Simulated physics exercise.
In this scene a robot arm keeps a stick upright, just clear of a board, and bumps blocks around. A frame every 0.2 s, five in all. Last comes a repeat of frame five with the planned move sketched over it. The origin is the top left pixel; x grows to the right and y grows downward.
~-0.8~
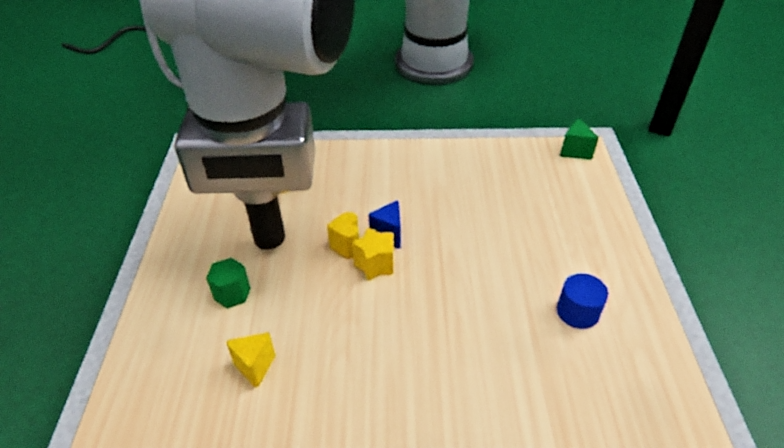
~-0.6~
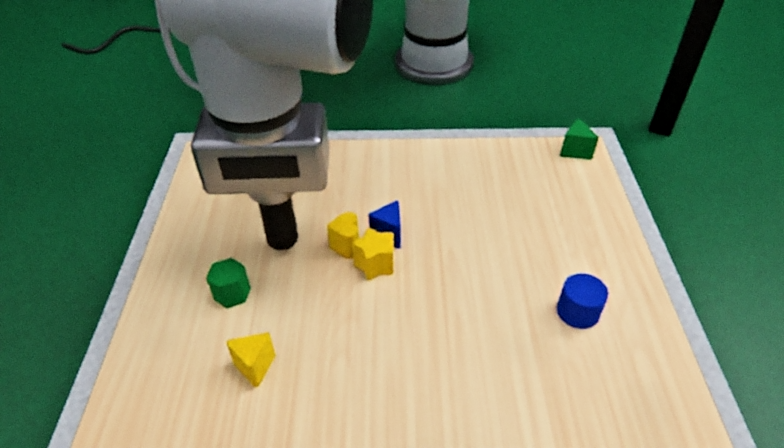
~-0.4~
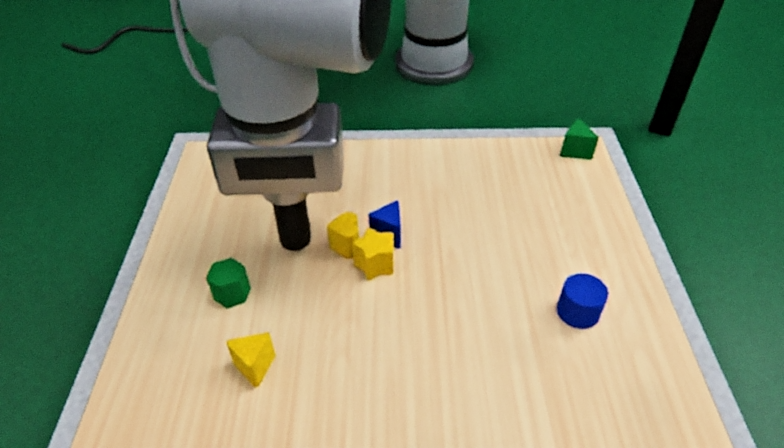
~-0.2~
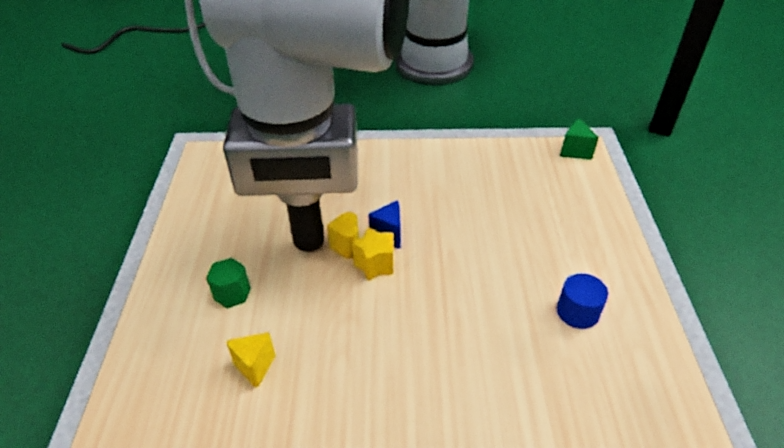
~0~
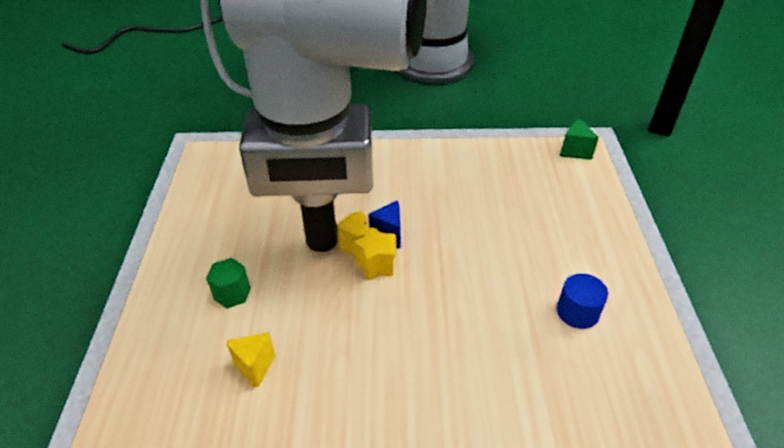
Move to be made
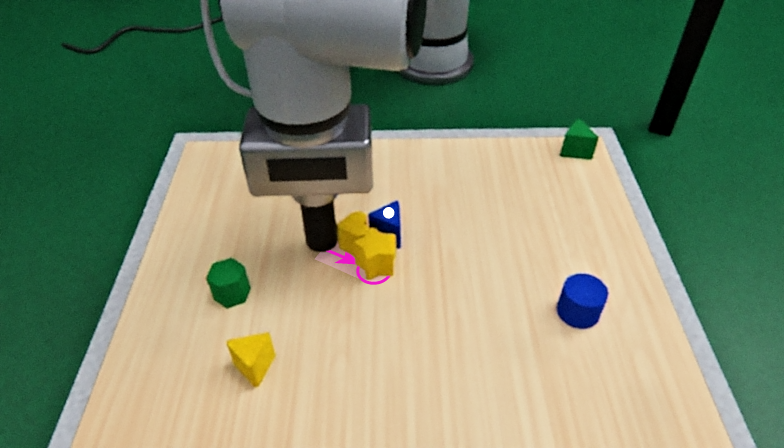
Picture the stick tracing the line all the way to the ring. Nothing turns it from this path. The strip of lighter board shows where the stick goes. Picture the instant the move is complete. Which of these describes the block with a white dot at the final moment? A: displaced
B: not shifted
Answer: A.
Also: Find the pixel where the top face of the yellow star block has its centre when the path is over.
The top centre is at (406, 251).
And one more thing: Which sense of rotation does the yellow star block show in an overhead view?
With the clock.
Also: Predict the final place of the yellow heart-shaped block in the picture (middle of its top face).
The middle of its upper face should be somewhere near (381, 225).
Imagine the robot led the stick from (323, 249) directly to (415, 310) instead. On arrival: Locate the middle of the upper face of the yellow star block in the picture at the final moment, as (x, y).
It is going to be at (407, 249).
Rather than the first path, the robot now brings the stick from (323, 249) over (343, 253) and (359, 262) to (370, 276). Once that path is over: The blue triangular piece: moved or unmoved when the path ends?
The blue triangular piece is moved.
The line goes straight from (323, 249) to (374, 271); the dot is on the blue triangular piece.
On the path given first. Halfway along, stick at (348, 252); yellow heart-shaped block at (372, 223), turned 60° anticlockwise; yellow star block at (385, 244), turned 30° clockwise; blue triangular piece at (393, 209).
At the end, stick at (374, 263); yellow heart-shaped block at (381, 225), turned 95° anticlockwise; yellow star block at (406, 251), turned 40° clockwise; blue triangular piece at (395, 206).
